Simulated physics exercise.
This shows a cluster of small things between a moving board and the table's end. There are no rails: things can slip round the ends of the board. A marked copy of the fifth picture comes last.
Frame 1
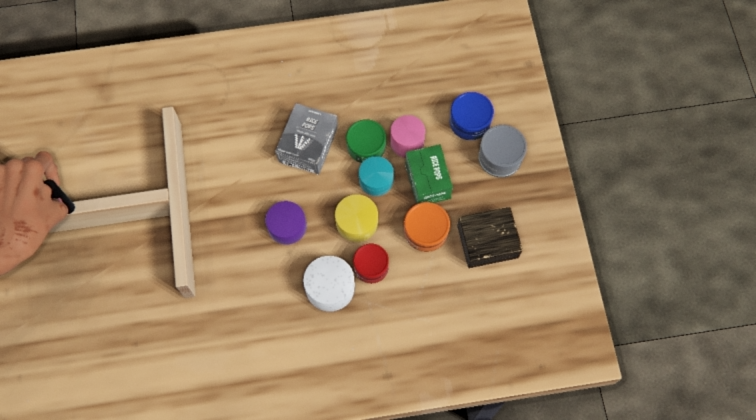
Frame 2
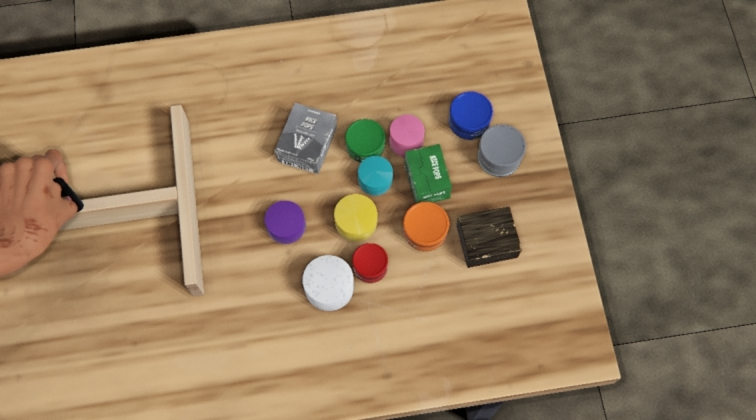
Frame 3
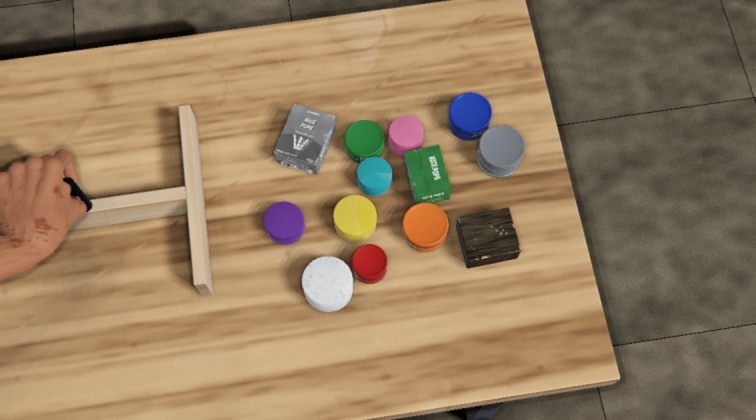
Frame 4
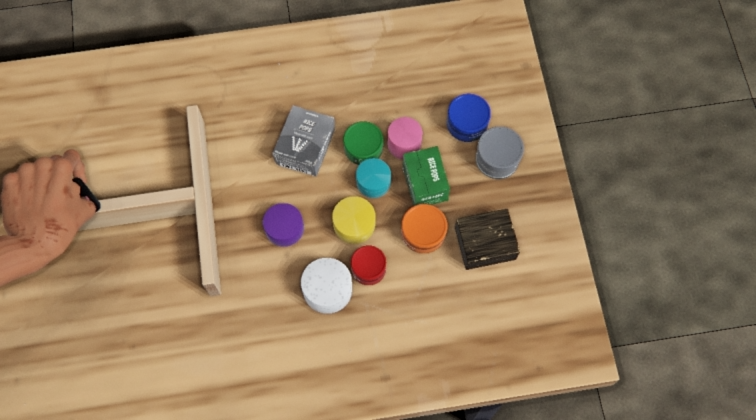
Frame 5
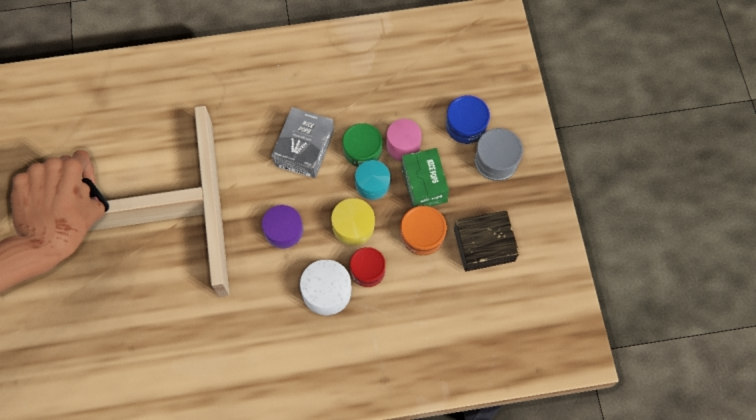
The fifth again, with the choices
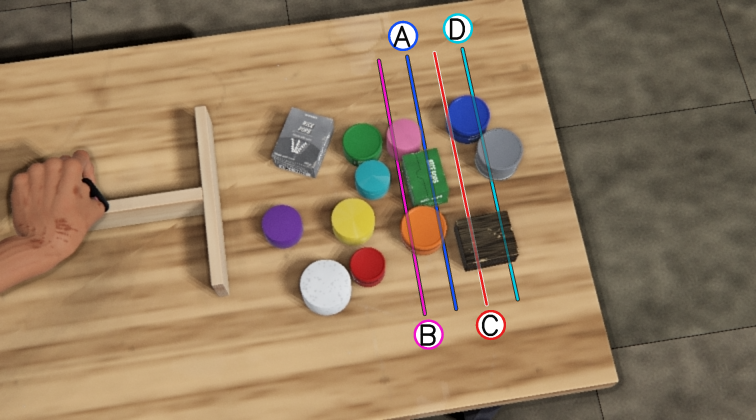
A hand slides a wooden T-shaped board slowly right toward a cluster of colourful tubs and packets.
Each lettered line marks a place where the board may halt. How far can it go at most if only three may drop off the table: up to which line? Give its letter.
As far as mark D.
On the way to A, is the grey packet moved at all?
Yes.
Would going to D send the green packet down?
By then, no.
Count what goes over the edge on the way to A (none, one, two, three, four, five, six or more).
In all, none.
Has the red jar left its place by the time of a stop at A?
Yes.
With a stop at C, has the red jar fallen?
No.
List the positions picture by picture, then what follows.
The first frame shows blue tub (471, 116); yellow tin (356, 218); grey packet (307, 139).
The second frame shows board (182, 191); black block (488, 237).
The third frame shows board (191, 191); green jar (365, 142).
The fourth frame shows board (200, 191); orange tub (424, 229).
The fifth frame shows board (208, 192); green packet (426, 179); purple pot (283, 227); red jar (368, 268).
On the copy, A at (430, 176); B at (401, 180); C at (459, 172); D at (489, 167).
On D. First, board (310, 177); white pot (345, 296); red jar (372, 266).
Then, board (410, 163); blue tub (506, 110); grey tin (507, 156).
Finally, board (488, 151); grey tin over the edge; blue tub over the edge; two fallen.
By contrast, A is within the limit but short; B is within the limit but short; C is within the limit but short.
